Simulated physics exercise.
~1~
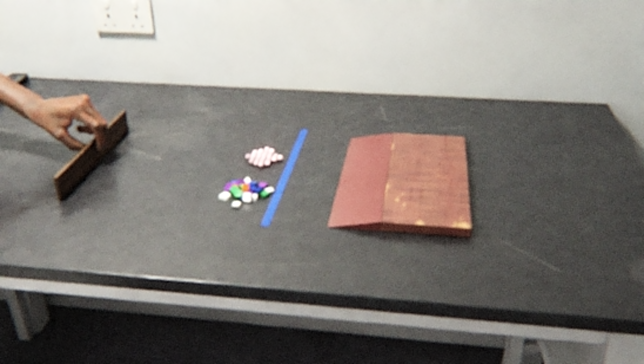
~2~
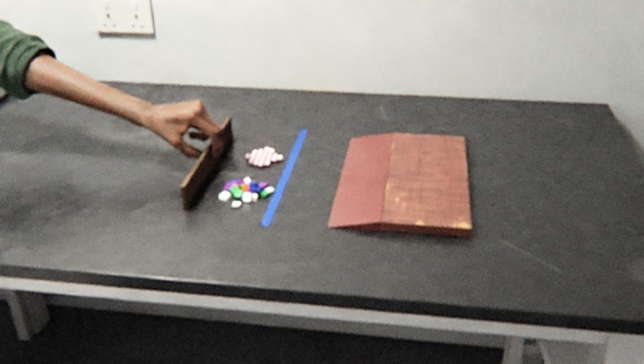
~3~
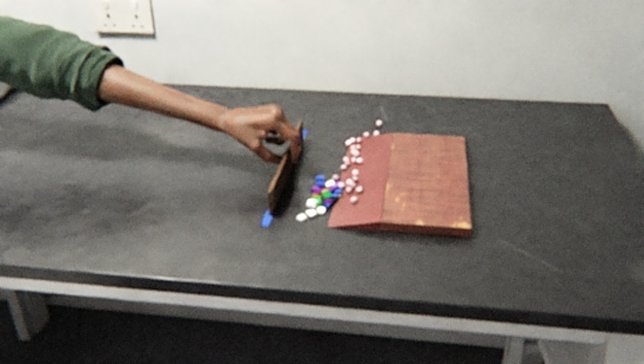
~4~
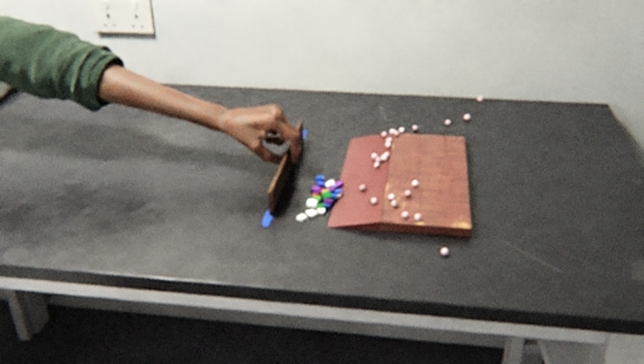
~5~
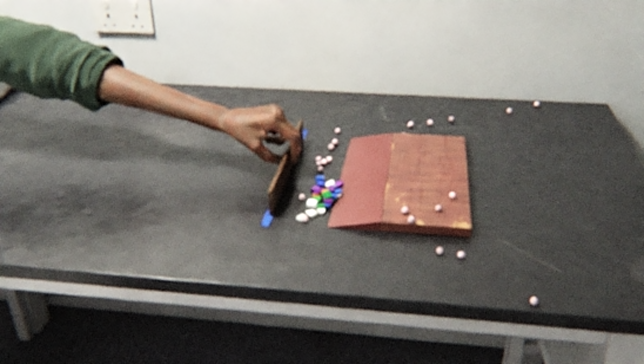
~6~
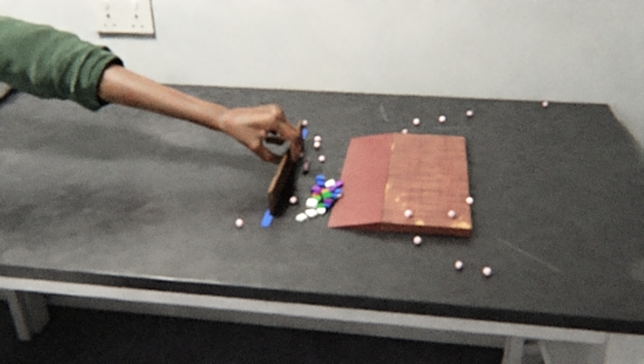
To begin with, a hand holds a strip of wood upright at the left of a dark table, with a cluster of pale pink beads, a pile of mixed-colour pieces, blue tape and a low reddish wedge further right. The hand sweeps the strip rightward into both portions and stops at the tape. The colourful pieces, nearer the viewer, slide a little way and settle short of the wedge. The pink beads roll on, climb the slope and scatter. By the end, most have passed the top, while others lie back near the strip.
